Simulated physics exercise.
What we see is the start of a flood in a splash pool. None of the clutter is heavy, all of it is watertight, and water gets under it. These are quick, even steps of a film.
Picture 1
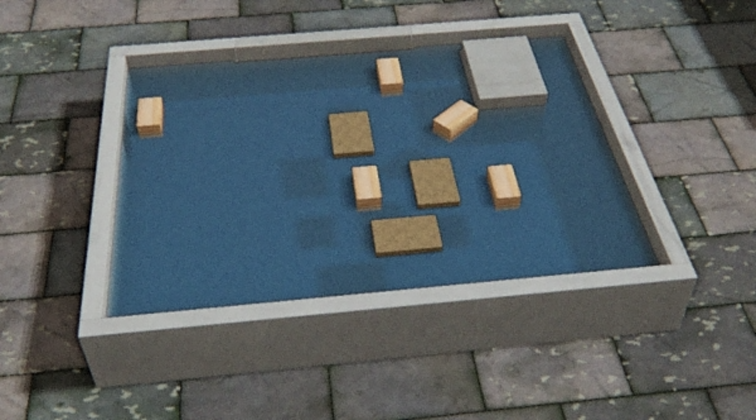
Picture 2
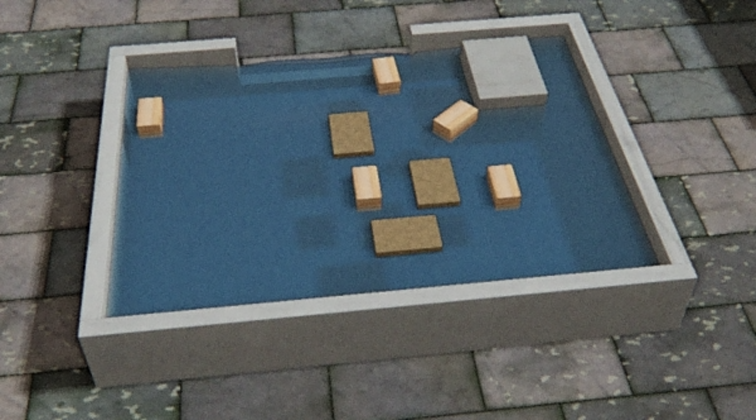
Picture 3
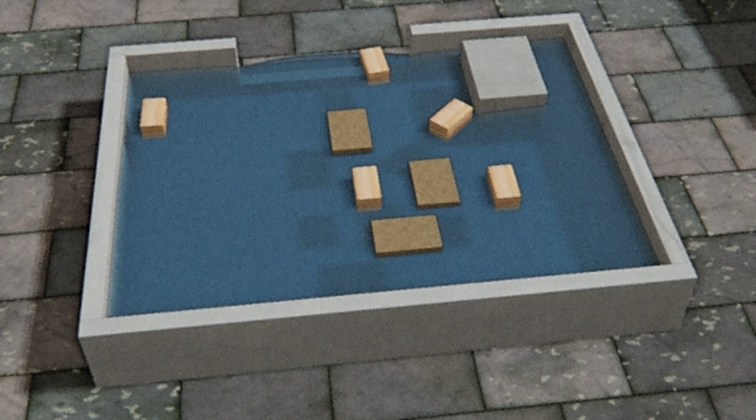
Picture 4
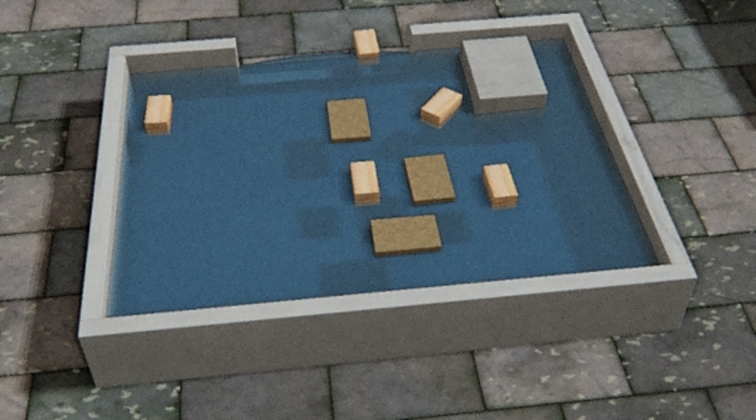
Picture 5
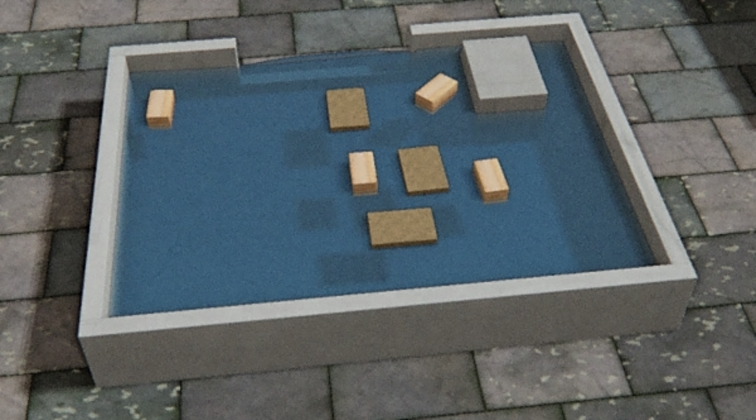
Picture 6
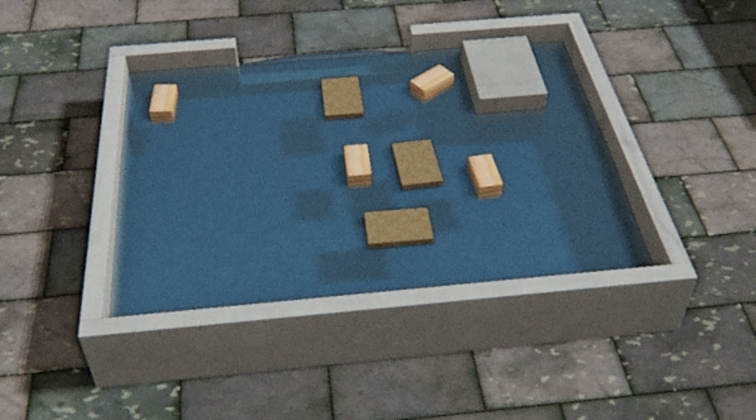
A pool's back wall opens, and one wooden block drifts out while the others shift slightly toward the gap.
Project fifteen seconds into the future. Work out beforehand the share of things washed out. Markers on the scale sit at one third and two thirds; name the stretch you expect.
The stretch from two thirds up.
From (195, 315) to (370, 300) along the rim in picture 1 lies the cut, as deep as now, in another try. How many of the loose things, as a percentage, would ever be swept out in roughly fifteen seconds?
Roughly 60 in a hundred.
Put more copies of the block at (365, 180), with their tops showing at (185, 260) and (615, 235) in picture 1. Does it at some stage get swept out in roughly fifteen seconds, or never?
Held back; held back.
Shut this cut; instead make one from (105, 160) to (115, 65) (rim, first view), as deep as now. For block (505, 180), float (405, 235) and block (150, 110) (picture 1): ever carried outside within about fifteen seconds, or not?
Looking at them in turn, number one is held back, number two is held back, and number three is flushed away.
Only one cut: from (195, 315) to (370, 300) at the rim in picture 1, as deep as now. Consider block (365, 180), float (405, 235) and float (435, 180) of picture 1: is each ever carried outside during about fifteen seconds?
Object one: Leaves; object two: Leaves; object three: Leaves.
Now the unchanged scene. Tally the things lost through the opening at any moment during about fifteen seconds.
7 in all.
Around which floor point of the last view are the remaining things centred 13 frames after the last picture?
Mean position: About (340, 152).
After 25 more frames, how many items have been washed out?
That comes to 6.
A moment on, 1 of 8 are out; 7 afloat.
Next, 3 of 8 are out; 5 afloat.
Later, 6 of 8 are out; 2 afloat.
In the end, 7 of 8 are out; 1 afloat.
